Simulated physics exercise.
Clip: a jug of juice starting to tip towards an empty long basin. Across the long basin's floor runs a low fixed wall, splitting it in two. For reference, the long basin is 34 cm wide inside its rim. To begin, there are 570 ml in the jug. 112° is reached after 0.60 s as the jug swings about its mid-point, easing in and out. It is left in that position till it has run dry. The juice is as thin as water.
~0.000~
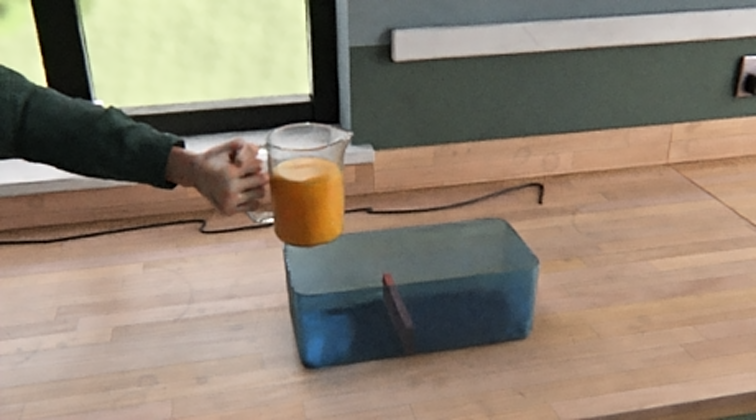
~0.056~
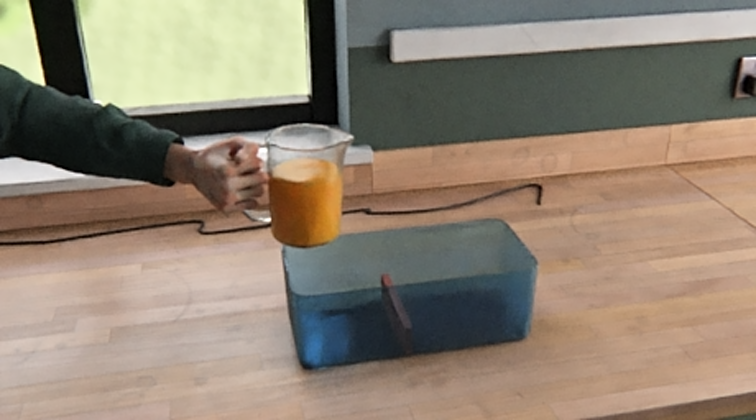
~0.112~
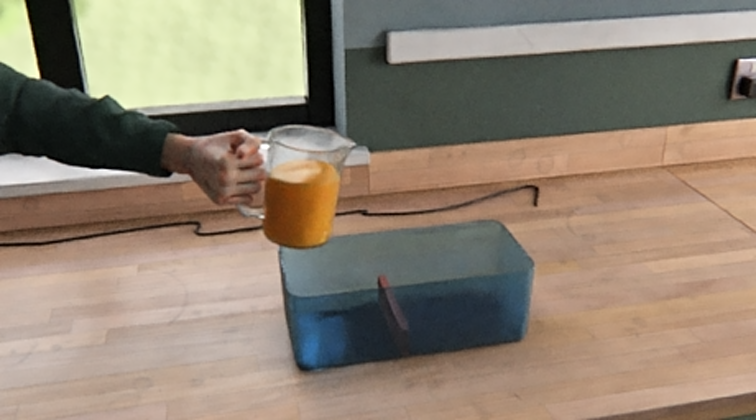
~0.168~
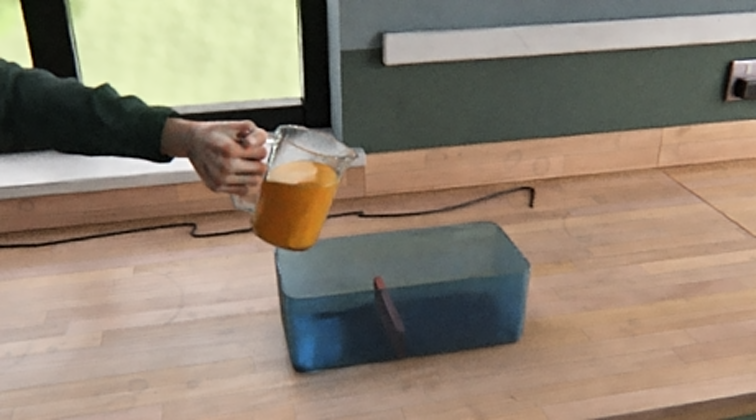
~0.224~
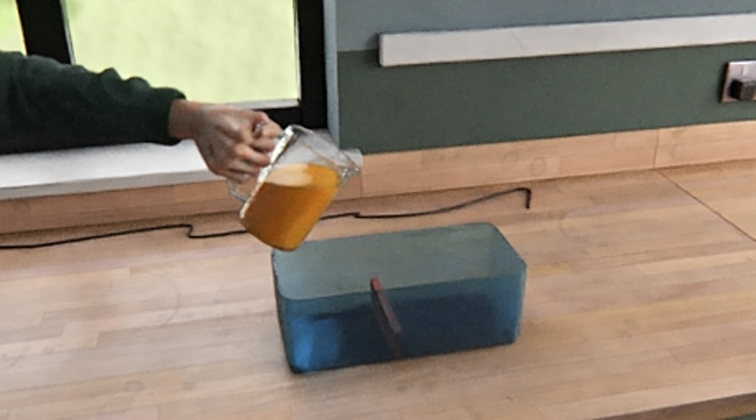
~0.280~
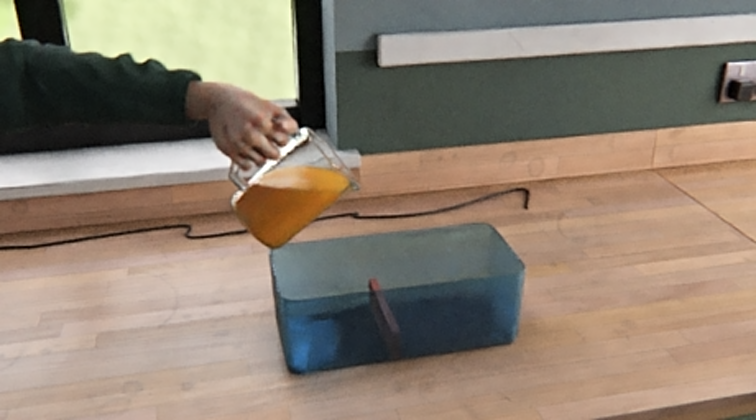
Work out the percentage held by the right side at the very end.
I would put it at 56 per cent.
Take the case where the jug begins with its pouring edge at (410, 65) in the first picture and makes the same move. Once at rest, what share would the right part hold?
Result then: Approx. 80 %.
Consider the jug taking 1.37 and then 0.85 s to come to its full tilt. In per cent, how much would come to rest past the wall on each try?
70 per cent first, 60 per cent second.
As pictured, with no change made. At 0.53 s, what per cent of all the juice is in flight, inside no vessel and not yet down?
Around 22 in a hundred.
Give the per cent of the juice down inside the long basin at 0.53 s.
18 %, more or less.
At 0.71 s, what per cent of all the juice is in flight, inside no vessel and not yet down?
Estimate: About 10 in a hundred.
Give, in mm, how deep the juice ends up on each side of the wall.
Final reading - left some 12 mm, right some 12 mm.
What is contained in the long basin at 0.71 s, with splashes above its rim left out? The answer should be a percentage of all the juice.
The fraction sits near 76 in a hundred.
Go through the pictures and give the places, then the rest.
In the first picture, it leans 0°; its right rim is at (353, 134); the juice meets the walls at (271, 171) and (340, 165); the long basin's rim runs from (289, 269) to (522, 242); the wall's top is at (397, 299).
In the second picture, it leans 2°; its right rim is at (354, 136); the juice meets the walls at (270, 171) and (339, 166).
In the third picture, it leans 9°; its right rim is at (356, 143); the juice meets the walls at (269, 173) and (337, 167).
In the fourth picture, it leans 20°; its right rim is at (359, 155); the juice meets the walls at (264, 178) and (337, 170).
In the fifth picture, it leans 34°; its right rim is at (361, 170); the juice meets the walls at (254, 189) and (340, 173).
In the sixth picture, it leans 50°; its right rim is at (361, 188); the juice meets the walls at (240, 192) and (349, 180).
Then, 0.53 s in, the tilt is 108° and 59 per cent is still to pour, 8 is left of the wall and 11 right of it.
Then, 0.71 s in, the tilt is 112° and 13 per cent is still to pour, 34 is left of the wall and 42 right of it.
Then, 0.89 s in, the tilt is 112° and 1 per cent is still to pour, 41 is left of the wall and 55 right of it.
Then, 1.10 s in, the tilt is 112° and 0 per cent is still to pour, 44 is left of the wall and 55 right of it.
Finally, 44 per cent lies left of the wall, 56 right of it and 1 outside.
